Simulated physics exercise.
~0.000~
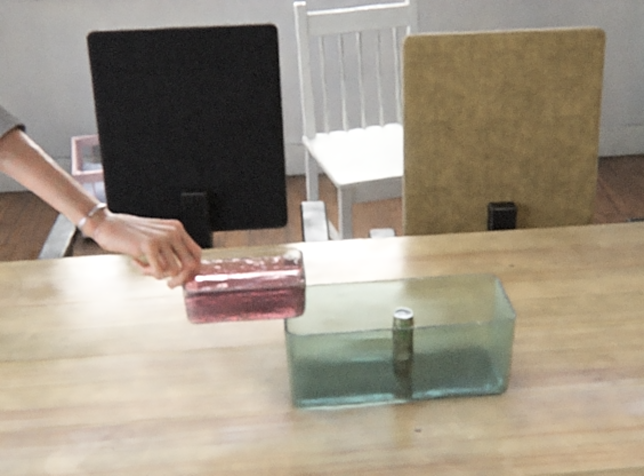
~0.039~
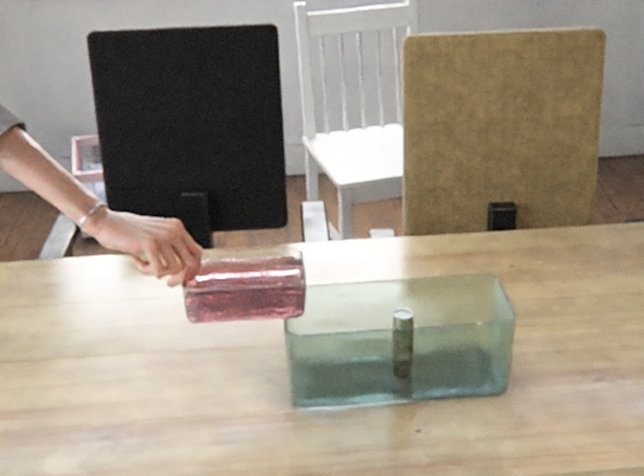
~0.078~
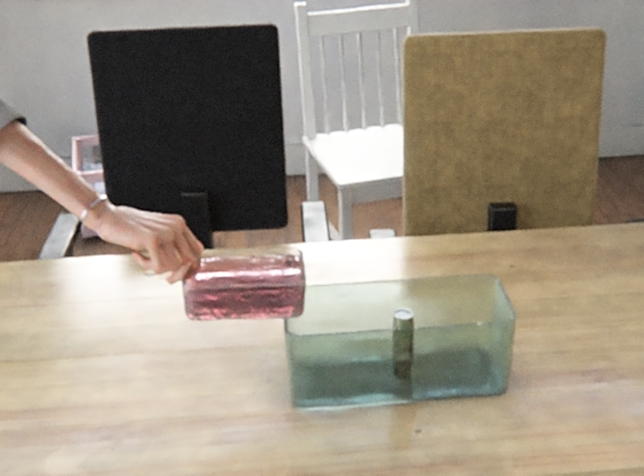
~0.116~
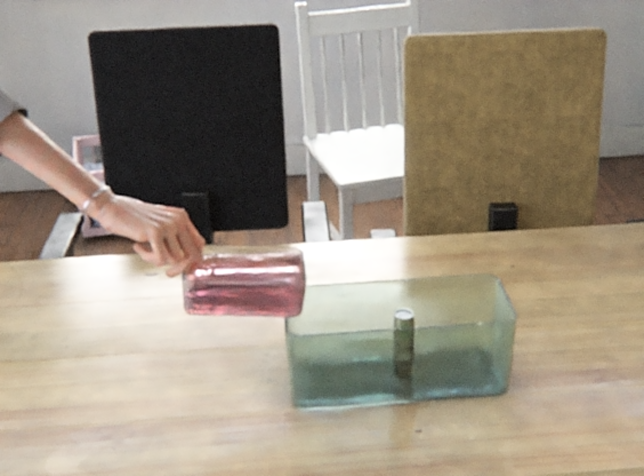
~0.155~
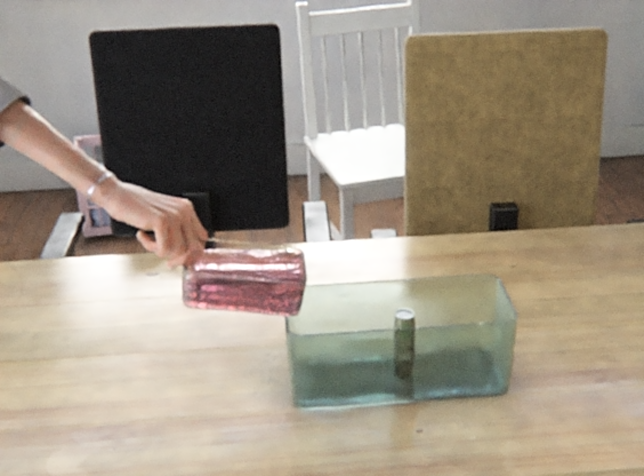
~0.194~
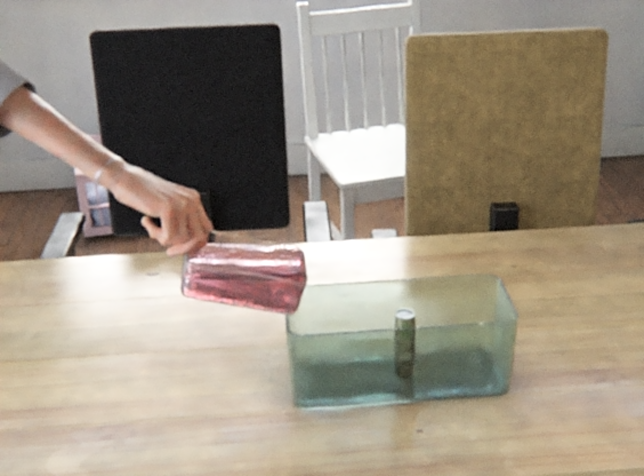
A hand gradually tilts a box of pink liquid rightward beside a long glass basin.
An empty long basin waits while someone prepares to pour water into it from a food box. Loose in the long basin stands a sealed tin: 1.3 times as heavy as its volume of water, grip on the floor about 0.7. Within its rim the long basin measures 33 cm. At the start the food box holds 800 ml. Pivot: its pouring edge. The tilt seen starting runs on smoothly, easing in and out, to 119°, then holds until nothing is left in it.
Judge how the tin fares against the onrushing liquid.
It's down.
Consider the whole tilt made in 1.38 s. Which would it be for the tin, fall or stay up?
Outcome - the tin remains standing.
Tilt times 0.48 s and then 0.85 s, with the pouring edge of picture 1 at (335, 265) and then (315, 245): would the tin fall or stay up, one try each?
Trial 1 - tin stays standing; trial 2 - tin stays standing.
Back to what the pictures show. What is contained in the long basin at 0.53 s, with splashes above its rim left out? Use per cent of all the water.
Around 22%.
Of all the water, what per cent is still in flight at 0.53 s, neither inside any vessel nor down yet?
Some 54 % is the figure.
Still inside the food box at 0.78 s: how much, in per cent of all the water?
0 %.
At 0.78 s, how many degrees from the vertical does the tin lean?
Some 30°.
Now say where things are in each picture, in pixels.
It leans 0°; its right rim is at (304, 266); the water meets the walls at (186, 276) and (302, 269); the long basin's rim runs from (284, 312) to (506, 297); the tin's top is at (403, 316), in the first frame.
It leans 1°; its right rim is at (304, 267); the water meets the walls at (186, 276) and (302, 269), in the second frame.
It leans 3°; its right rim is at (304, 267); the water meets the walls at (186, 274) and (302, 268), in the third frame.
It leans 6°; its right rim is at (304, 267); the water meets the walls at (186, 271) and (302, 265), in the fourth frame.
It leans 10°; its right rim is at (305, 267); the water meets the walls at (186, 265) and (304, 263), in the fifth frame.
It leans 16°; its right rim is at (305, 267); the water meets the walls at (185, 258) and (306, 262); 1 per cent is over the edge, in the sixth frame.
Then, 0.53 s in, the tilt is 86° and 24 per cent is still to pour; the tin stands where it began.
Then, 0.78 s in, the tilt is 118° and 0 per cent is still to pour; the tin leans 32°.
Then, 1.04 s in, the tilt is 119° and 0 per cent is still to pour; the tin lies on its side.
Then, 1.32 s in, the tilt is 119° and 0 per cent is still to pour; the tin lies on its side.
Finally, the tin lies on its side.
